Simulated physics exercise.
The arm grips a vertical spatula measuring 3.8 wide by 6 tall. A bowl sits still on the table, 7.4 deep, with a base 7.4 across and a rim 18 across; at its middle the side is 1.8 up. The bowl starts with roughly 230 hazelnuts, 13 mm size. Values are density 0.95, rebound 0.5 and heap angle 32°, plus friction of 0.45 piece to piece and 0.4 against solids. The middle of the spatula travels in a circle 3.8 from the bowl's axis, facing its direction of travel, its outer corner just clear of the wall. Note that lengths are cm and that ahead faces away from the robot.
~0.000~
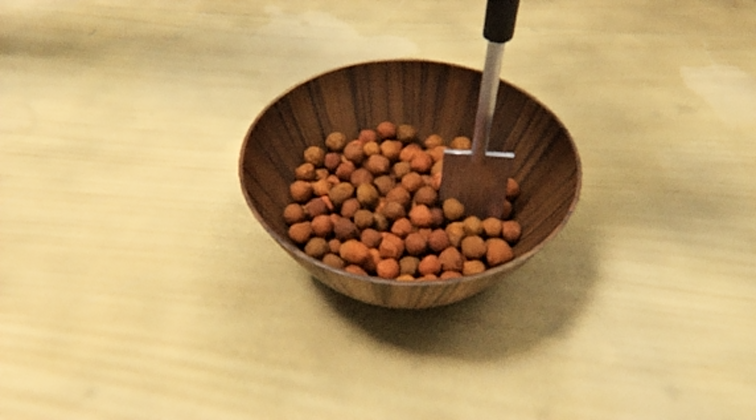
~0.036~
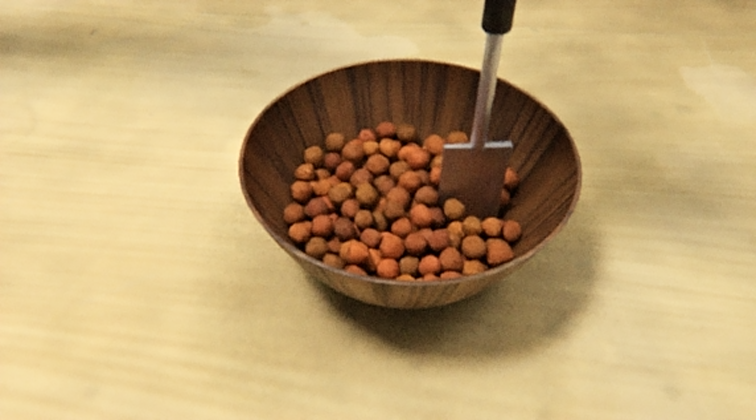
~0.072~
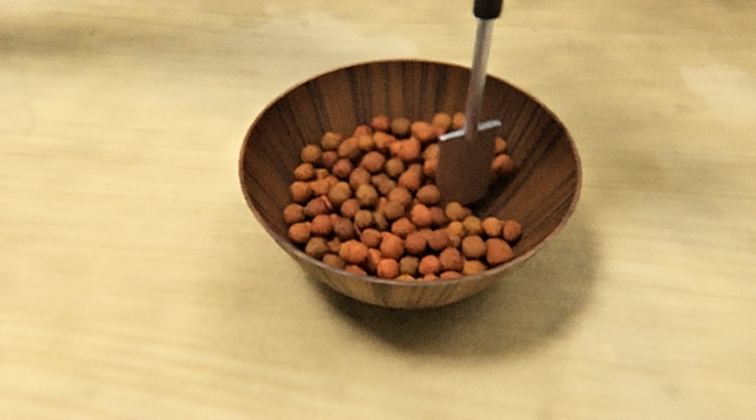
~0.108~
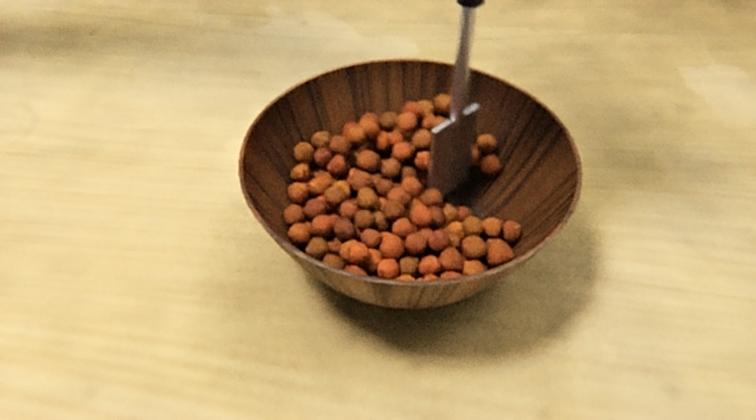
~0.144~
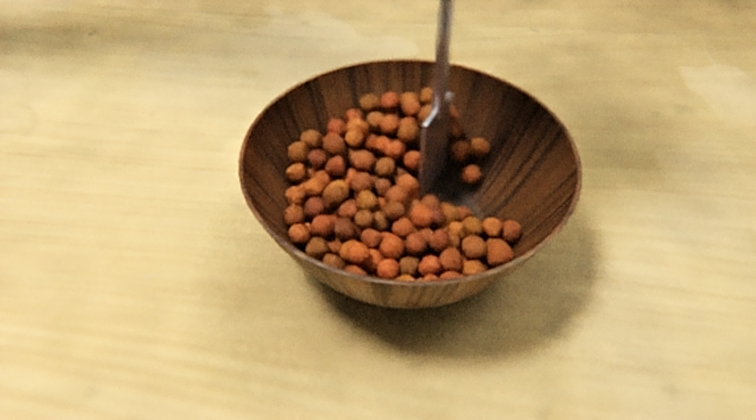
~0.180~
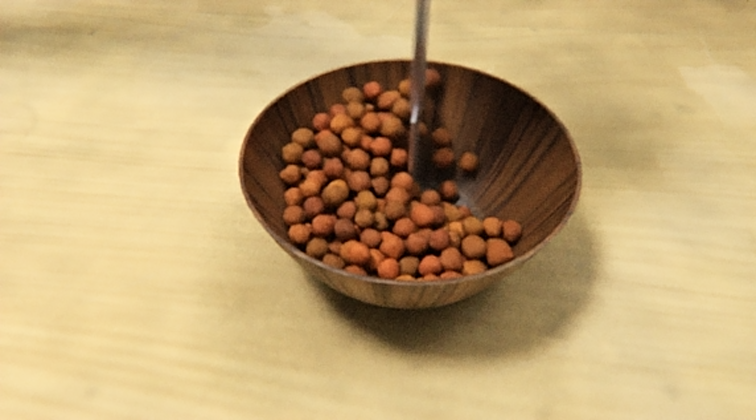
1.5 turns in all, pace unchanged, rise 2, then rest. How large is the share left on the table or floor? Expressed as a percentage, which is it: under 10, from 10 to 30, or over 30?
The percentage is under 10.
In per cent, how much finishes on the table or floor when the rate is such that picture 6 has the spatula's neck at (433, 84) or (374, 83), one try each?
Some 0 and 10 %.
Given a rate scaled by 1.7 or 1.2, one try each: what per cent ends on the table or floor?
Roughly 15 and 5 per cent.
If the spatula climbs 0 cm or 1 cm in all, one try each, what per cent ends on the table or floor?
About 5 per cent on the first try and 5 per cent on the second.
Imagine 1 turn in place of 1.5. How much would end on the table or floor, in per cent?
It would be near 0 per cent.
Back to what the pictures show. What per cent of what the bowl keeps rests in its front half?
Roughly 50 per cent.
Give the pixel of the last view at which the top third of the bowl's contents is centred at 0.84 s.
The centre is close to (404, 131).
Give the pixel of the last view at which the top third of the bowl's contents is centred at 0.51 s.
About (437, 244).
After 0.51 s, 263° round, highest piece 10 above the table; 233 in the bowl.
After 0.84 s, 81° round, highest piece 8 above the table; 228 in the bowl, 5 on the table or floor.
After 1.20 s, 180° round, highest piece 6 above the table; 228 in the bowl, 5 on the table or floor.
After 1.90 s, 180° round, highest piece 6 above the table; 228 in the bowl, 5 on the table or floor.
At rest, 228 in the bowl, 5 on the table or floor. That is 2 % on the table or floor.
